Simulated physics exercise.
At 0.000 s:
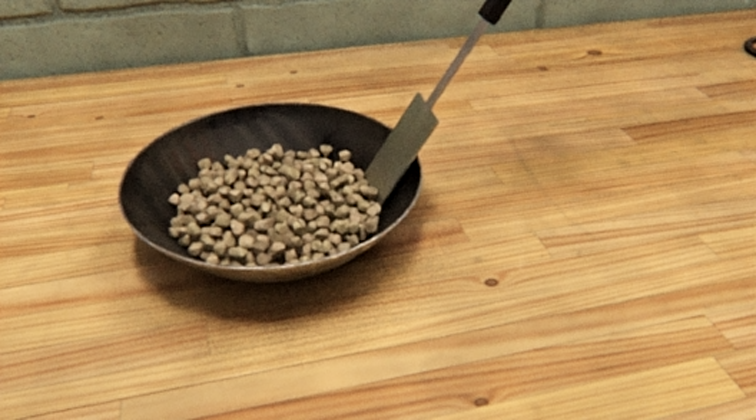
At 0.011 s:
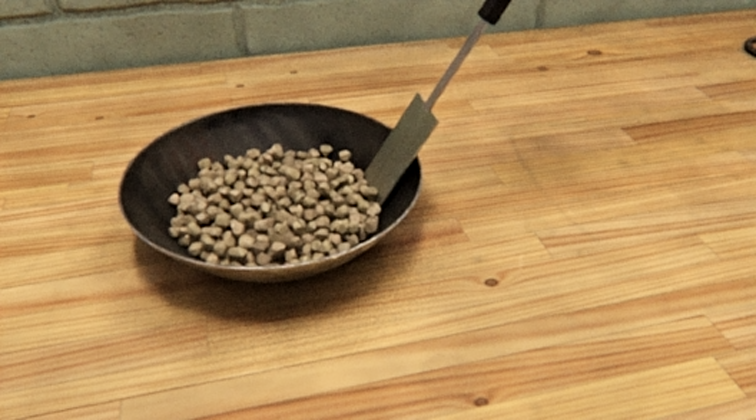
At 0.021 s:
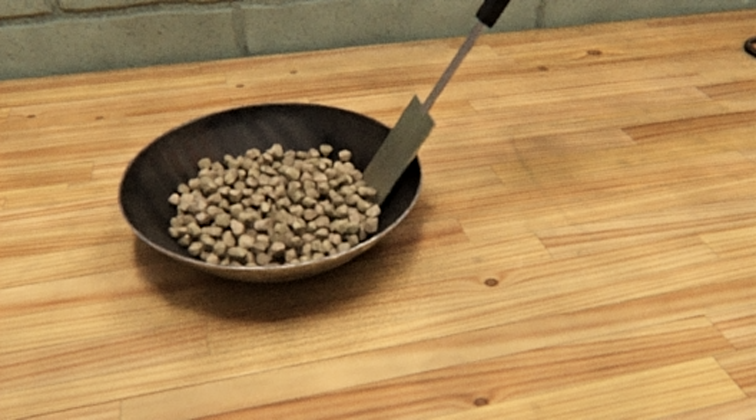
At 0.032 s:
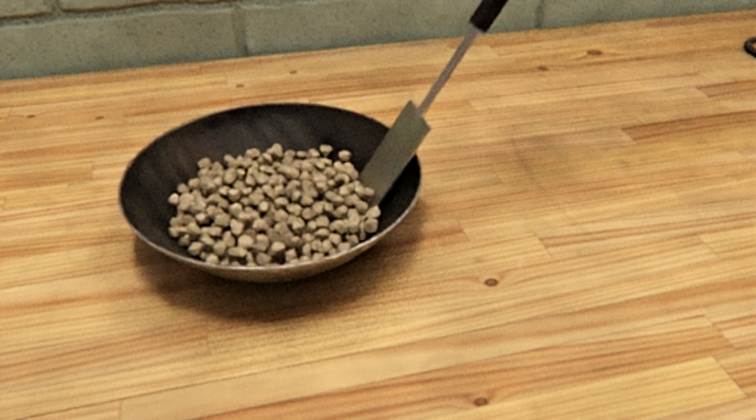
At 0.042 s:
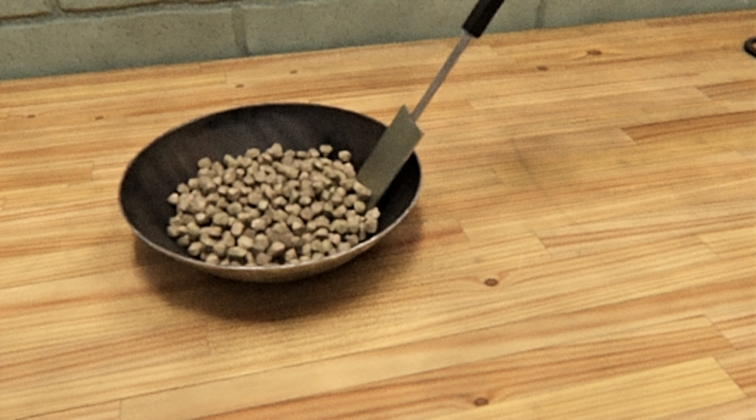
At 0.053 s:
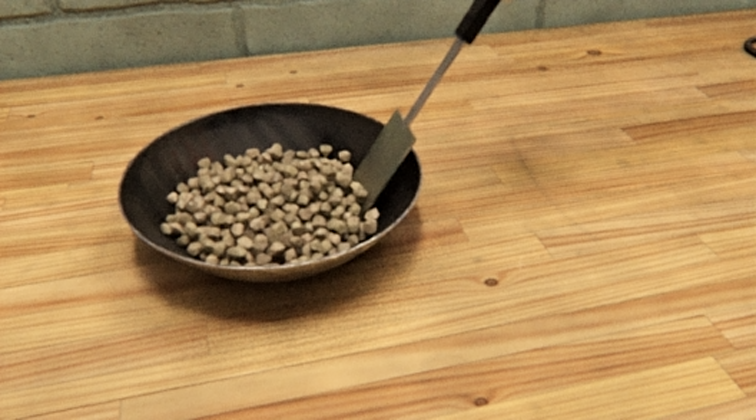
A dark, round wok heaped with small grey-brown and greenish pebbles sits left of centre on a light wooden countertop, seen from slightly above, with a pale green brick wall behind. A metal spatula with a black handle leans into the wok's right side, its top out of view. The spatula slides slightly left and down, nudging a few pebbles leftward, while the wok and camera stay still.
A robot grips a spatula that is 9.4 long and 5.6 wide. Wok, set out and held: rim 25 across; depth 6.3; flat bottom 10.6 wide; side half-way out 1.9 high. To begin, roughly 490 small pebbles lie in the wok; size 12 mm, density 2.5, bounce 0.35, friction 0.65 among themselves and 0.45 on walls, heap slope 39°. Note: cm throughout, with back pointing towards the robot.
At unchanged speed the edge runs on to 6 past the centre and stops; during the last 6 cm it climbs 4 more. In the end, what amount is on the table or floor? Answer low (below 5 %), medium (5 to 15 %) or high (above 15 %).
Medium.
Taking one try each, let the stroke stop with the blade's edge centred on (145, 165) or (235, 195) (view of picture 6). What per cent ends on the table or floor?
Close to 35 and close to 0 per cent, respectively.
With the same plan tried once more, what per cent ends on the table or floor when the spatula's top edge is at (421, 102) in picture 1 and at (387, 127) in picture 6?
About 20 per cent.
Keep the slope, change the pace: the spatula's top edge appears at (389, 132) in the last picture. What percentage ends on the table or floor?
Estimate: Close to 20 %.
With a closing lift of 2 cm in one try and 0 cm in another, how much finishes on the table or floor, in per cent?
First try about 10 %, second try about 5 %.
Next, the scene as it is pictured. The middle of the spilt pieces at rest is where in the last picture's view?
At about (92, 277) in the last picture.
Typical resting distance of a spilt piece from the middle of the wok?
It works out to near 18 cm.
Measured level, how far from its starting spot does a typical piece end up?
I'd estimate close to 4 centimetres.
After 0.13 s, sloping 58°, highest piece 8 above the table; 486 in the wok.
After 0.21 s, sloping 58°, highest piece 8 above the table; 482 in the wok, 4 on the blade or in flight.
After 0.45 s, sloping 58°, highest piece 8 above the table; 444 in the wok, 29 on the table or floor, 13 on the blade or in flight.
After 1.50 s, sloping 58°, highest piece 8 above the table; 442 in the wok, 44 on the table or floor.
At rest, 442 in the wok, 44 on the table or floor. That is 9 % on the table or floor.
